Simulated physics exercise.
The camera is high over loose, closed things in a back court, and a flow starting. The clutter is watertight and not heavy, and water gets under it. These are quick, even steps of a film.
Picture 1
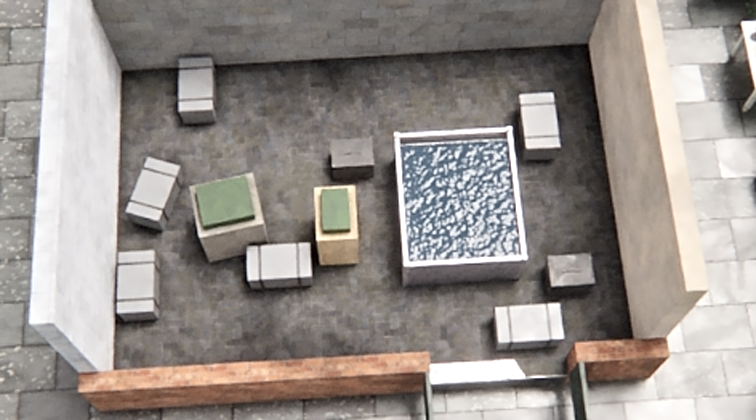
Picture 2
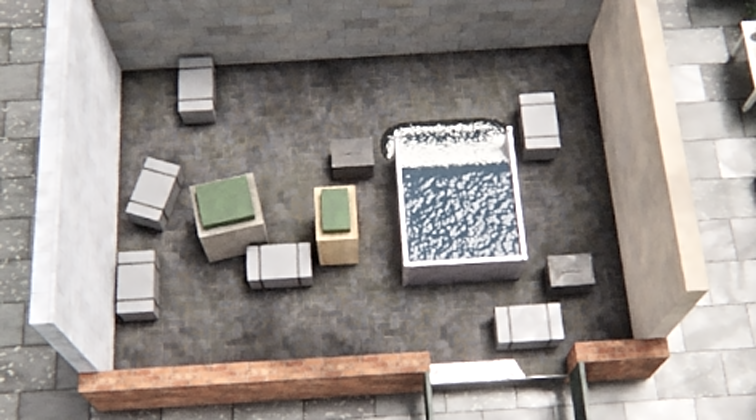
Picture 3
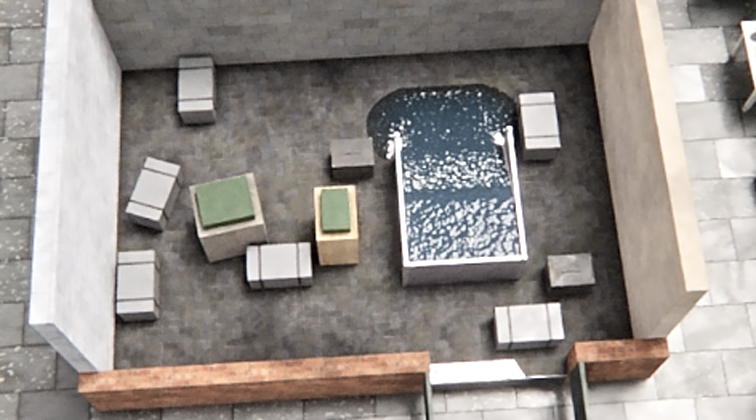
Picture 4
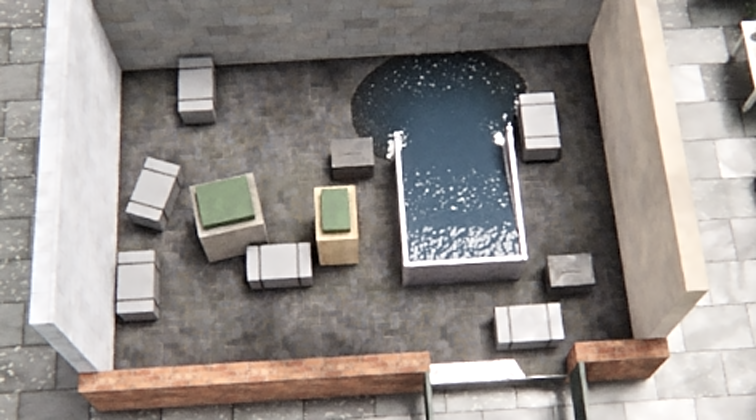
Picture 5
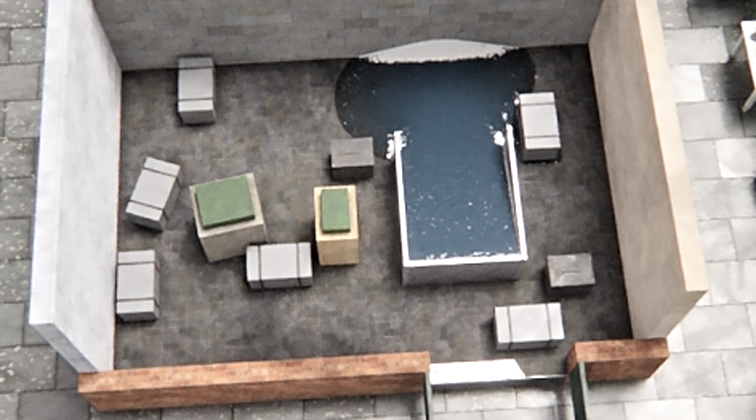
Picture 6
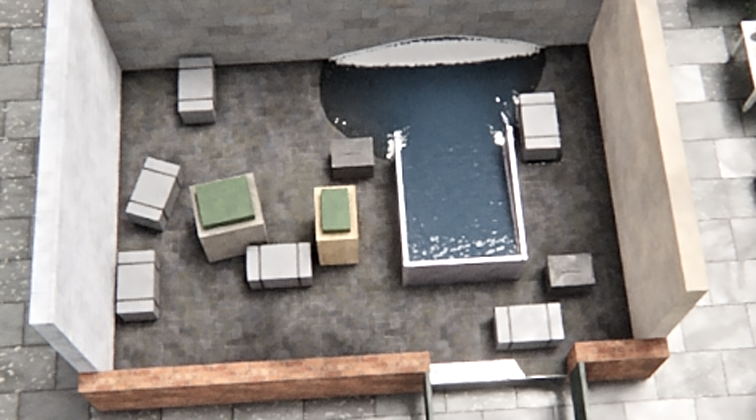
At the start, a walled court holds scattered closed boxes, two with green tops, and a tank full of rippling water. The tank's far side opens and water pours out, spreading in a dark rounded pool toward the back wall. The water then reaches that wall and widens along it, while the boxes stay still.
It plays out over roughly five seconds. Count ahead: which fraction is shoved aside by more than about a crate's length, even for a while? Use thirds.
It is at least two thirds.
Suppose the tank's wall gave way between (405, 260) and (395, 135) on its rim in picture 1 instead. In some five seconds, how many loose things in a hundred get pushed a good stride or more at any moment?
Close to 60 %.
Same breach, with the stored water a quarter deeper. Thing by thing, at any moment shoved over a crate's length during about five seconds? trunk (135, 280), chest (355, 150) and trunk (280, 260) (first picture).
In turn: Swept aside, no, less than that.
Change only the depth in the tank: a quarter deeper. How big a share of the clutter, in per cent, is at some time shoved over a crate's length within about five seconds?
Some 80 per cent.
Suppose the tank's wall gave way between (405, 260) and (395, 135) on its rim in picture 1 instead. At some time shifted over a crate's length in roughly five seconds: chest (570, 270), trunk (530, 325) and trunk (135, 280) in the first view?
One after the other: Under that, never so far, pushed that far.
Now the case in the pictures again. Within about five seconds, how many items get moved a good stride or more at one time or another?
I count 6.
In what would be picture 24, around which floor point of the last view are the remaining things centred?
Close to (337, 244).
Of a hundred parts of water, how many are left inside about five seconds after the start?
Close to 96 %.
A moment on, 0 of 8 are well off their spots; 0 afloat.
Next, 1 of 8 are well off their spots; 0 afloat.
Later, 3 of 8 are well off their spots; 3 afloat.
In the end, 6 of 8 are well off their spots, and 6 have been at some point; 3 afloat.
